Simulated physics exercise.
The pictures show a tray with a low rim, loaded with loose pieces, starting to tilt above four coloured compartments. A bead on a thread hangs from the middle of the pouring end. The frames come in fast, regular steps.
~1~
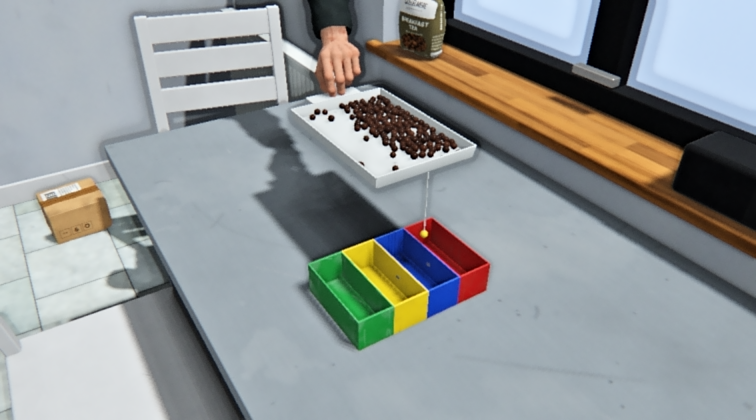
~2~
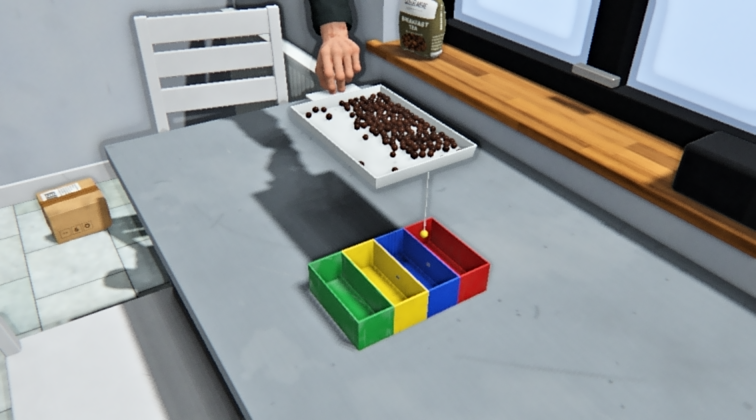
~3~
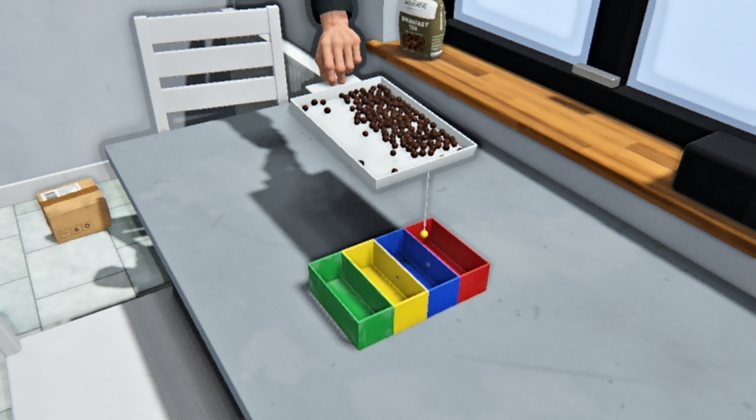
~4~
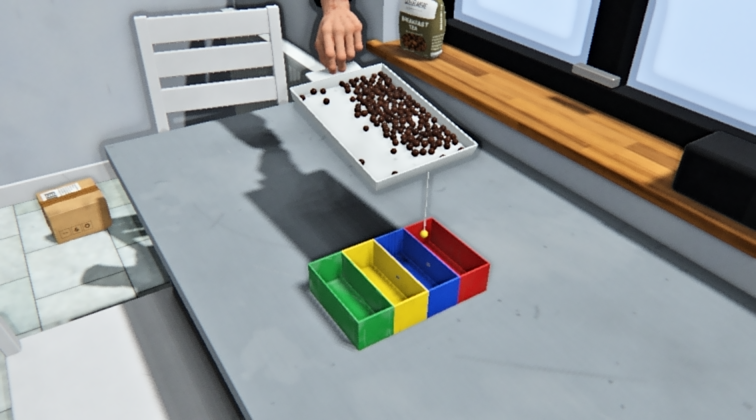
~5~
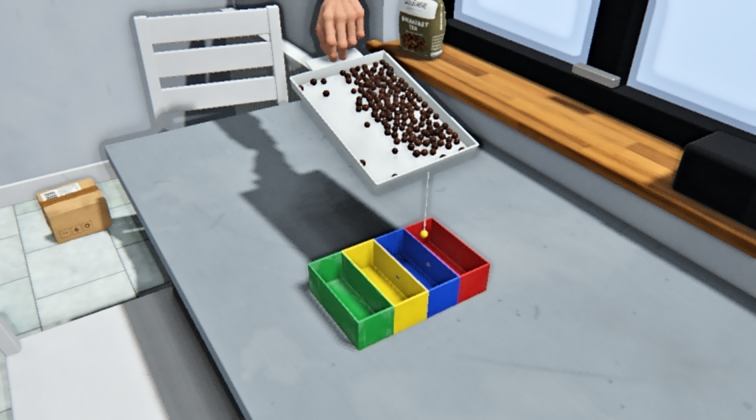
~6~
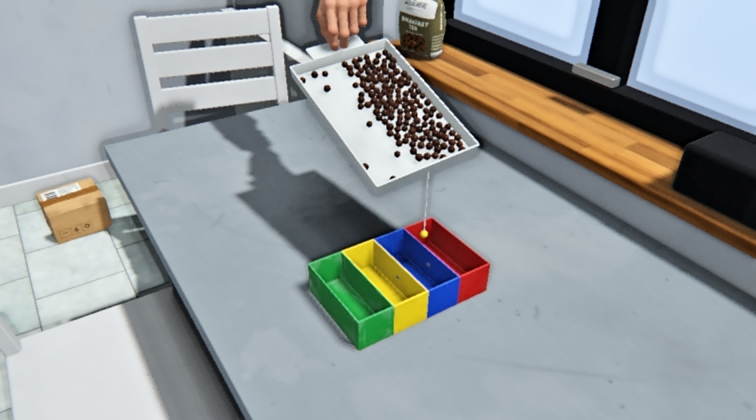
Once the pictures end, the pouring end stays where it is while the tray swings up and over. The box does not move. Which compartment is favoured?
The yellow one ends fullest.
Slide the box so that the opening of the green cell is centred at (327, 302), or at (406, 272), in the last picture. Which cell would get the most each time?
First that blue cell, then that green cell.
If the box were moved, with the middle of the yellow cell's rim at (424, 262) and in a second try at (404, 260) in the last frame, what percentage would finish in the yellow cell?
About 30 and 40 per cent.
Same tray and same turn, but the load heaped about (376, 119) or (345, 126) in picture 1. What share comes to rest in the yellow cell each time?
In turn 50 and 50 in a hundred.
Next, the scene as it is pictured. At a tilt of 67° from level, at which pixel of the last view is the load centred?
Close to (410, 167).
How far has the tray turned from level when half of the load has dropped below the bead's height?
At about 95°.
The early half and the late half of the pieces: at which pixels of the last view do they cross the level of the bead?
Early half (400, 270), late half (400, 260).
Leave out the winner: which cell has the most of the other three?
In second place: The blue cell.
Soon, tray tipped steeply; most on the tray; a small part in the yellow cell; a stray few in the green cell; a stray few in the blue cell; a stray few in the red cell; a small part falling or outside the box.
A while on, tray tipped past a quarter turn; a small part on the tray; about a third in the yellow cell; about a quarter in the blue cell; a small part in the red cell; a small part in the green cell; about a quarter falling or outside the box.
Towards the end, tray tipped past a quarter turn; about half in the yellow cell; about a quarter in the blue cell; a small part in the red cell; a small part in the green cell; a small part falling or outside the box.
Finally, tray tipped past a quarter turn; about half in the yellow cell; about a quarter in the blue cell; a small part in the red cell; a small part in the green cell; a small part outside the box.
